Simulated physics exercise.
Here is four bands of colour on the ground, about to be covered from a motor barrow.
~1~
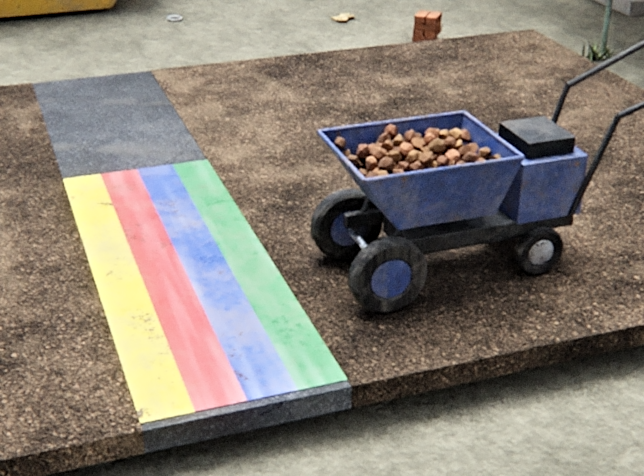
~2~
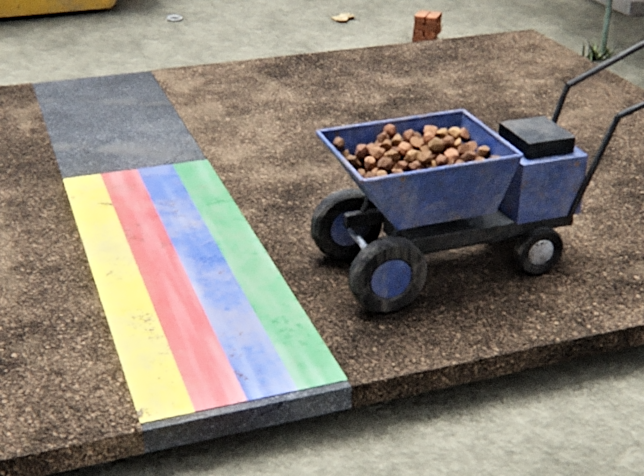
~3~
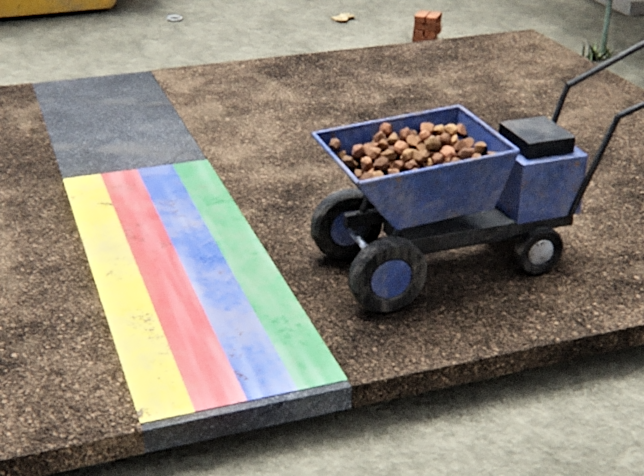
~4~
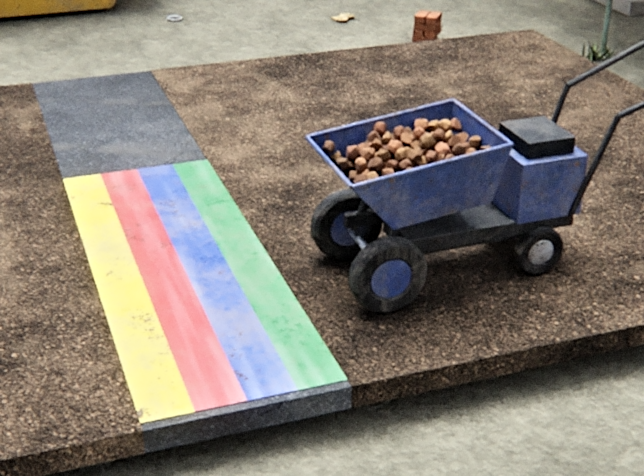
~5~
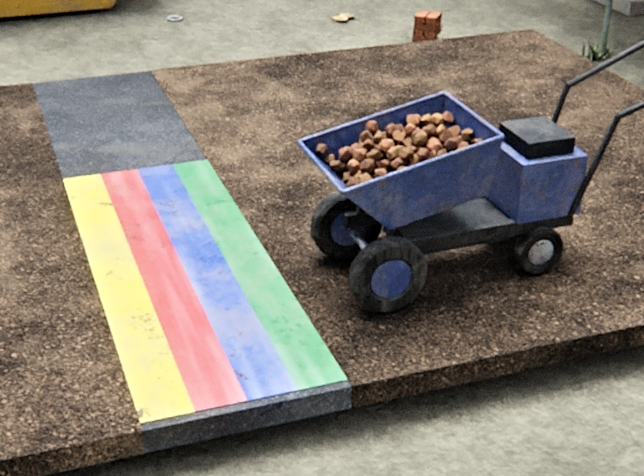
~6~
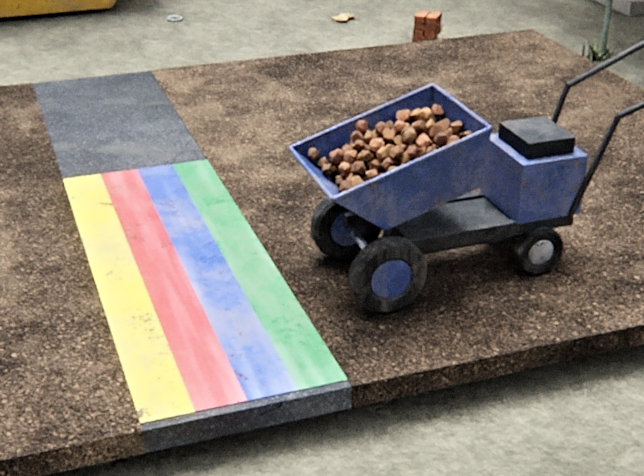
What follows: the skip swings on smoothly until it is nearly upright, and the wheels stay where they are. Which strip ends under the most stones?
The blue one gets the largest share.
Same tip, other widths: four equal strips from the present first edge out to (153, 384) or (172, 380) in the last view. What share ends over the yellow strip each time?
Near 20 % and 20 %.
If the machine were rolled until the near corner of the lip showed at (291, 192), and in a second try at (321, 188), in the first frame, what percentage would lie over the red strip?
The first gives 30 %, the second 30 %.
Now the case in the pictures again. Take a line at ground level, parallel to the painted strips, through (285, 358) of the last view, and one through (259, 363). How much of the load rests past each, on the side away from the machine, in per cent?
In turn 80 and 60 in a hundred.
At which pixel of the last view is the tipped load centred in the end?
Near (208, 307).
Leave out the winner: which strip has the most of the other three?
Second comes the strip in red.
Shortly afterwards, skip tipped steeply; the whole lot in the skip.
Next, skip tipped right over; the bulk in the skip; only a few over the green strip; a little over the blue strip; only a few falling.
Some moments later, skip tipped right over; near a quarter in the skip; a little over the green strip; near a third over the blue strip; near a quarter over the red strip; a little over the yellow strip; a little off the paint.
In the end, skip tipped right over; a little in the skip; a little over the green strip; near a third over the blue strip; near a quarter over the red strip; a little over the yellow strip; a little off the paint.
